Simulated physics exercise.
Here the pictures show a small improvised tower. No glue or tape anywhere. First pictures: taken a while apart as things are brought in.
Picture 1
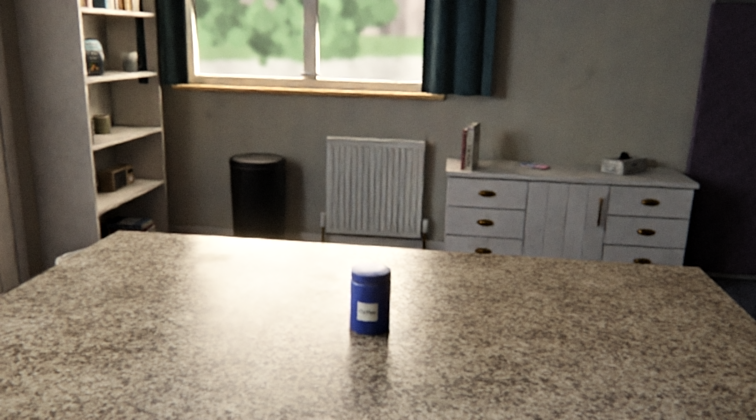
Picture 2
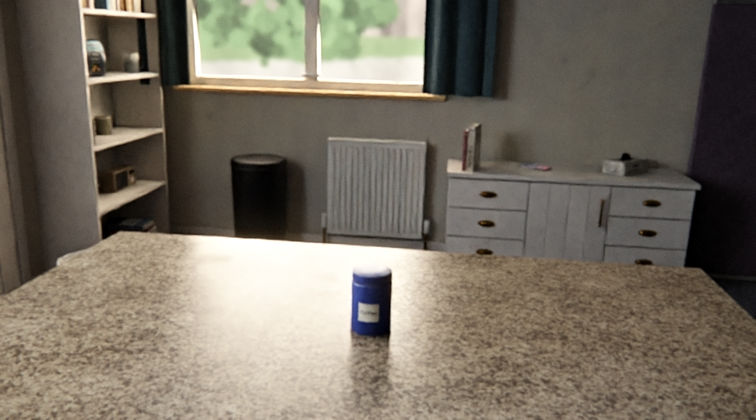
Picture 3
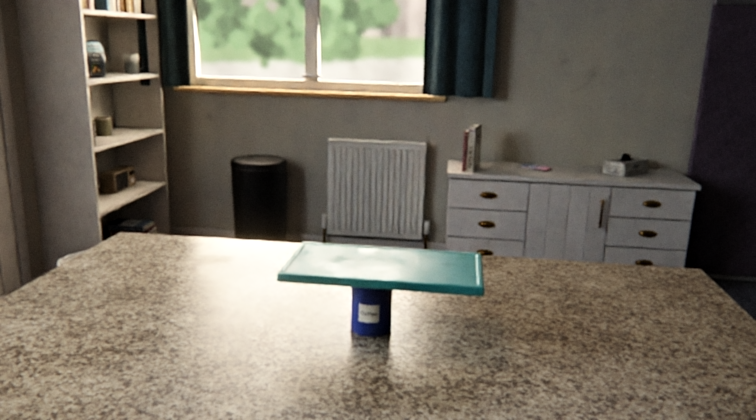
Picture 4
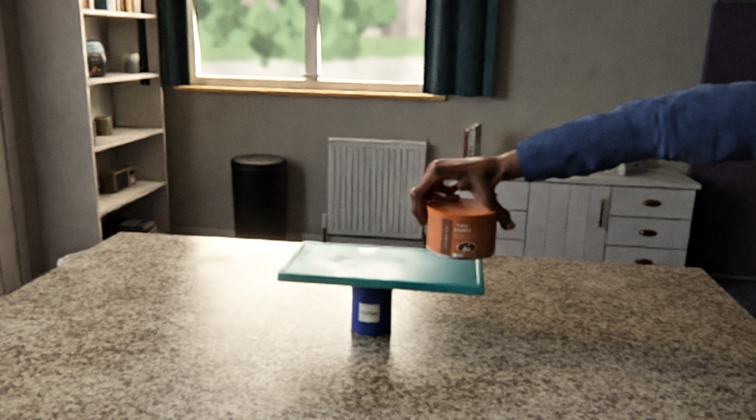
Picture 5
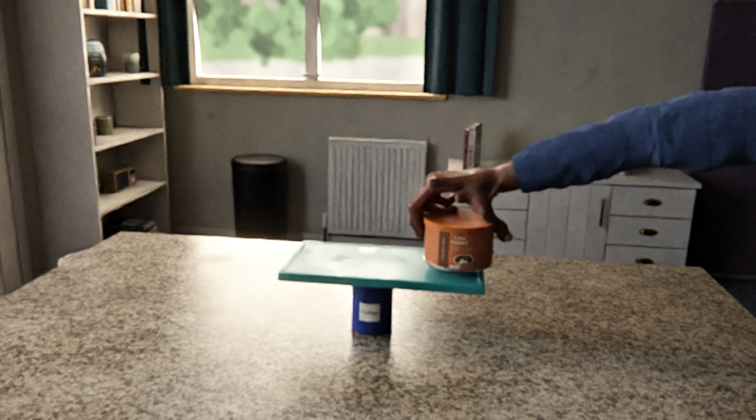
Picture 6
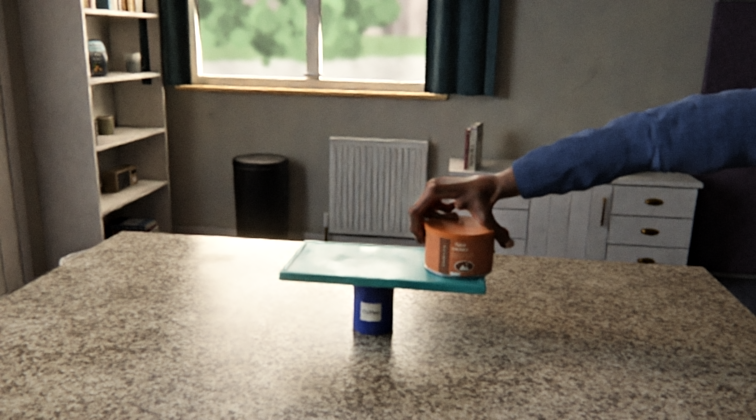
A hand lowers an orange tub onto the right end of a teal board atop a blue jar.
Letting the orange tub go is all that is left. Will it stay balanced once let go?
No.
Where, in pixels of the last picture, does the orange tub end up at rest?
The object winds up at approximately (477, 302).
Then, 0.30 s later than the last frame, orange tub now fallen; turquoise lid tilted by 31°.
Then, 0.40 s later than the last frame, turquoise lid tilted by 47°.
Then, 0.60 s later than the last frame, turquoise lid tilted by 39°.
When it is over, fallen, orange tub; lying over in the stack, turquoise lid; blue jar as before. End places, in pixels of the last picture, orange tub near (478, 302). The stack loses its balance.
